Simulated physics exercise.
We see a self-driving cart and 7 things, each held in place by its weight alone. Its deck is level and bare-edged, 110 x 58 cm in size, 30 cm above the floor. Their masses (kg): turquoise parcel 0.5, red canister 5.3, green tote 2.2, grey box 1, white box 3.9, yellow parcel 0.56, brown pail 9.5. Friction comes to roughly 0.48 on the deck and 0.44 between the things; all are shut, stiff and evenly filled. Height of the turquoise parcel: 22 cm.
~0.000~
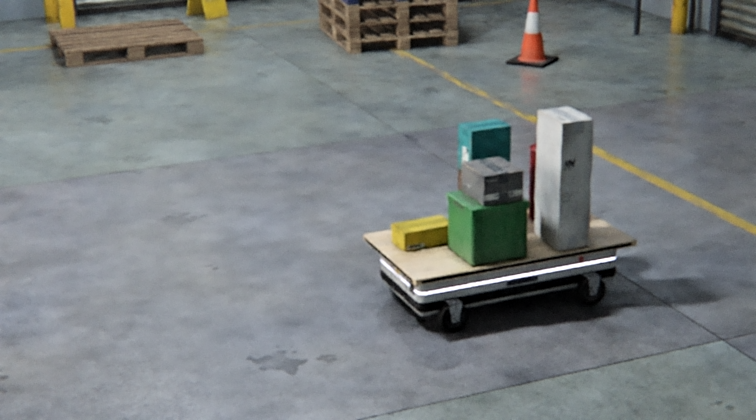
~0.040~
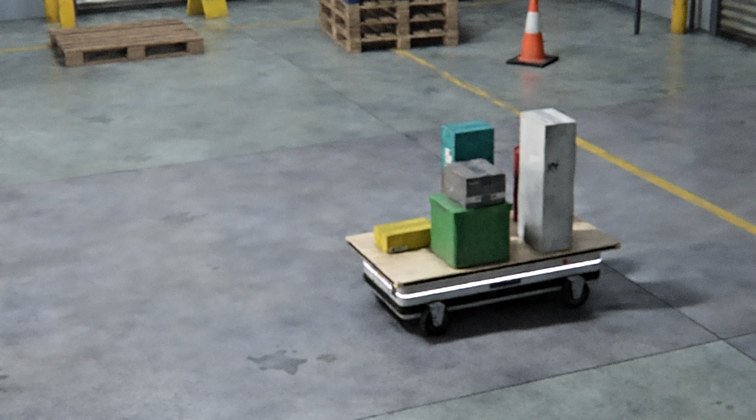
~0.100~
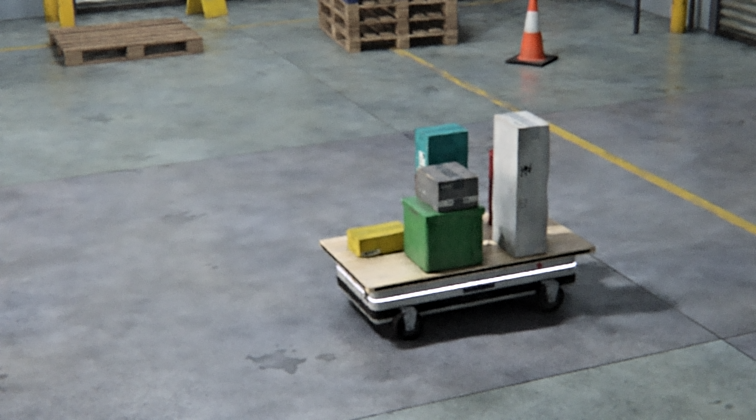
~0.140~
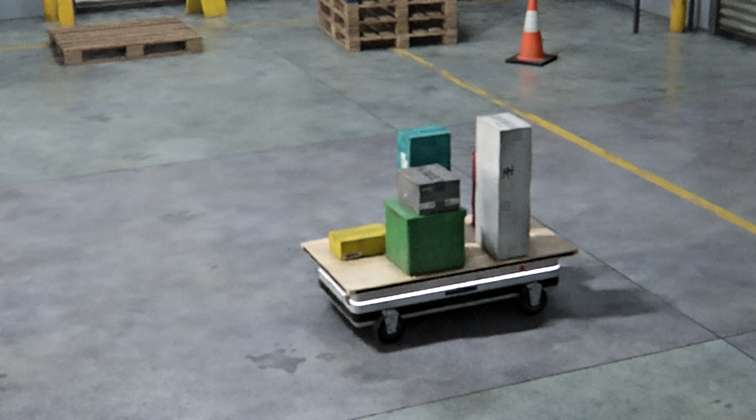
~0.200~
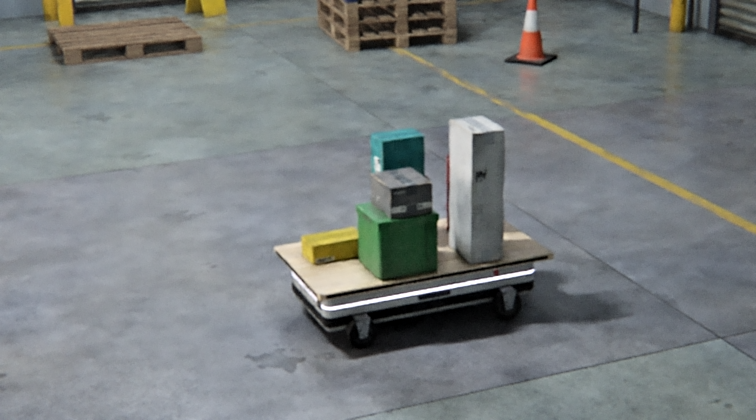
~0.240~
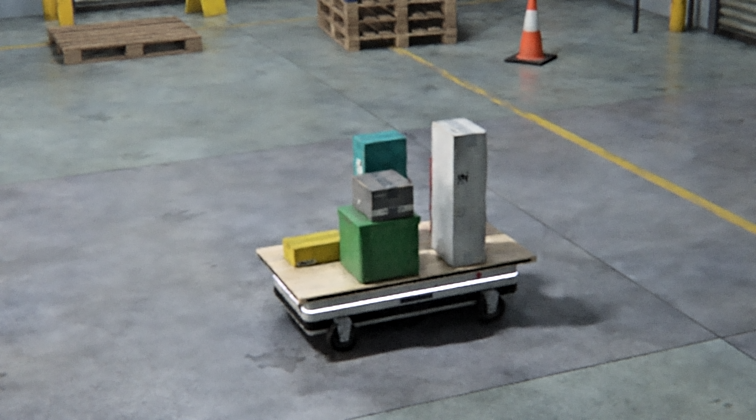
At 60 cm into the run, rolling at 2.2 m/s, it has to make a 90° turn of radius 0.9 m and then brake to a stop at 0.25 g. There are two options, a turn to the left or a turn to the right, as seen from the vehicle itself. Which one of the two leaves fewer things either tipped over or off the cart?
Its own right.
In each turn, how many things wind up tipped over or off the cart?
Tally: Left 7, right 6.
Turning left. At 0.84 s, cart 185 cm along, turned 70°; turquoise parcel, red canister, green tote, grey box, yellow parcel and brown pail now off the cart; white box 23° off upright.
After 1.24 s, cart 268 cm along, turned 90°; white box now off the cart.
In the end (2.4 s), off the cart, turquoise parcel, red canister, green tote, grey box, white box, yellow parcel and brown pail.
Turning right instead, turquoise parcel, green tote, grey box, white box, yellow parcel and brown pail tipped over or off the cart, 6 of 7 in all.
